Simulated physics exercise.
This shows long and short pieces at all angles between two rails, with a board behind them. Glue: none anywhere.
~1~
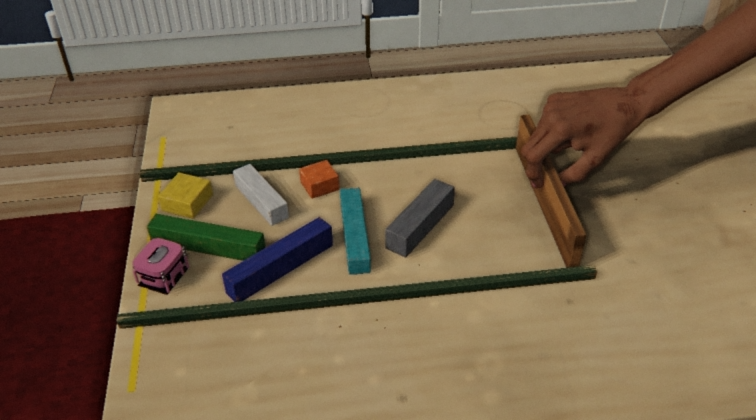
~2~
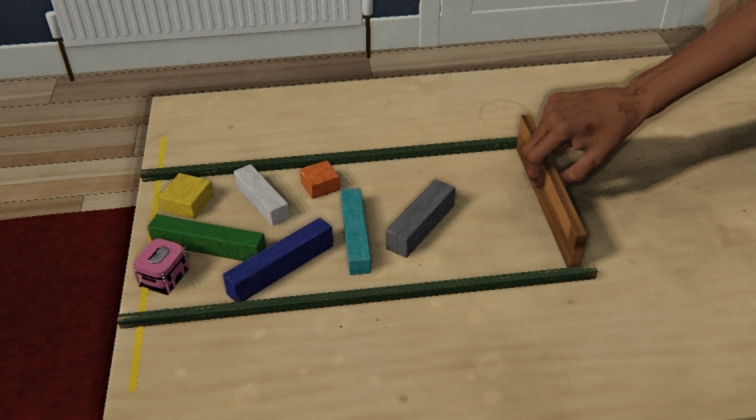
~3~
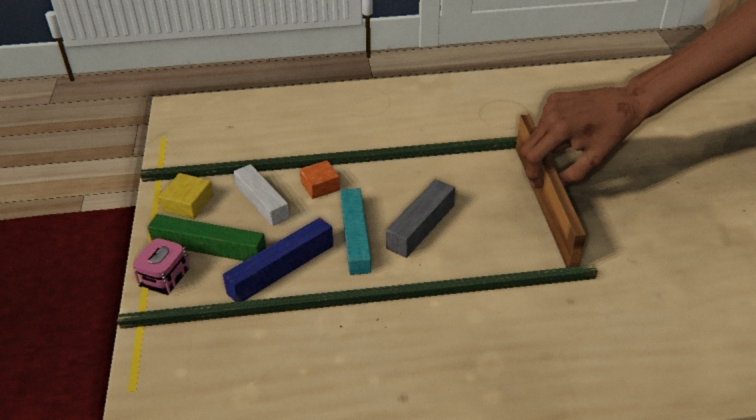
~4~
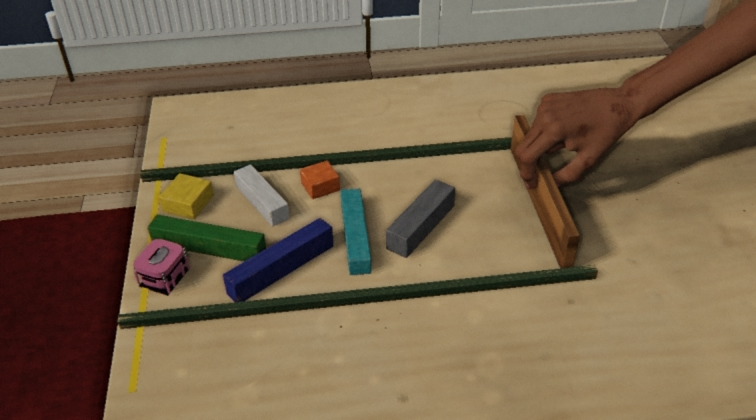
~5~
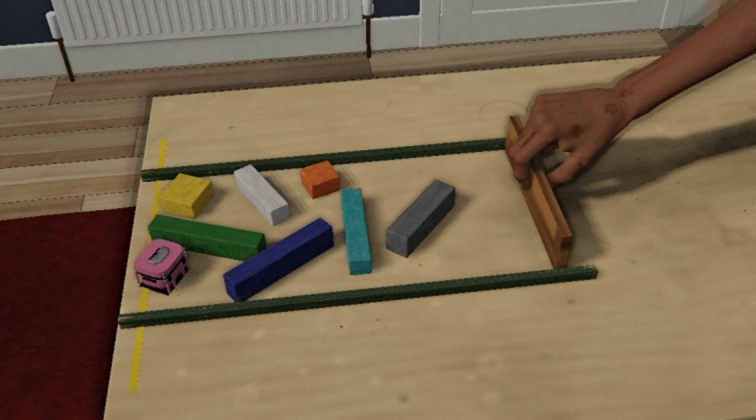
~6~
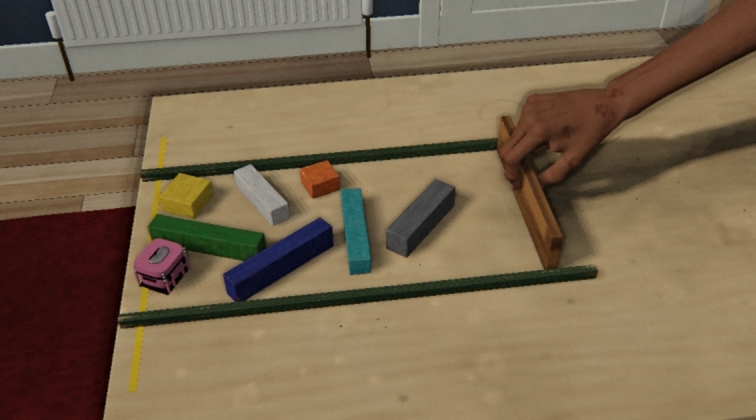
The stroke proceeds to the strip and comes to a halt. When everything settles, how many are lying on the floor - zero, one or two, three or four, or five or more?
After the push, at least five have dropped.
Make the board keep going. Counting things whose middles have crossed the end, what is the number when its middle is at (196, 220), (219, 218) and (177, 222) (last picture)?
4, 2 and 5.
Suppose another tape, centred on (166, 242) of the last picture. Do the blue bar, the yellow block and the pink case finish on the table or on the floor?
In this case the blue bar drops; next, the yellow block drops; last, the pink case drops.
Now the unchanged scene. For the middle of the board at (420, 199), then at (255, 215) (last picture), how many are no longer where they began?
That gives 1 for the first and 8 for the second.
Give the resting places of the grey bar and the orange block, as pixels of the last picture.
First (134, 248), then (140, 194).
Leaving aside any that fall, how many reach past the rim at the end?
I count 2 overhanging.
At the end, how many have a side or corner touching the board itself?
Count recorded: 2.
Early on, none off yet; pink case at rest near (161, 266); yellow block at rest near (187, 196); green bar at rest near (207, 239).
A while later, none off yet; pink case travelled a little near (144, 261); yellow block at rest near (185, 196); green bar travelled a little near (157, 223).
Finally, the number that fall off is five or more; lost, turquoise bar, blue bar, white bar, green bar, yellow block and pink case.
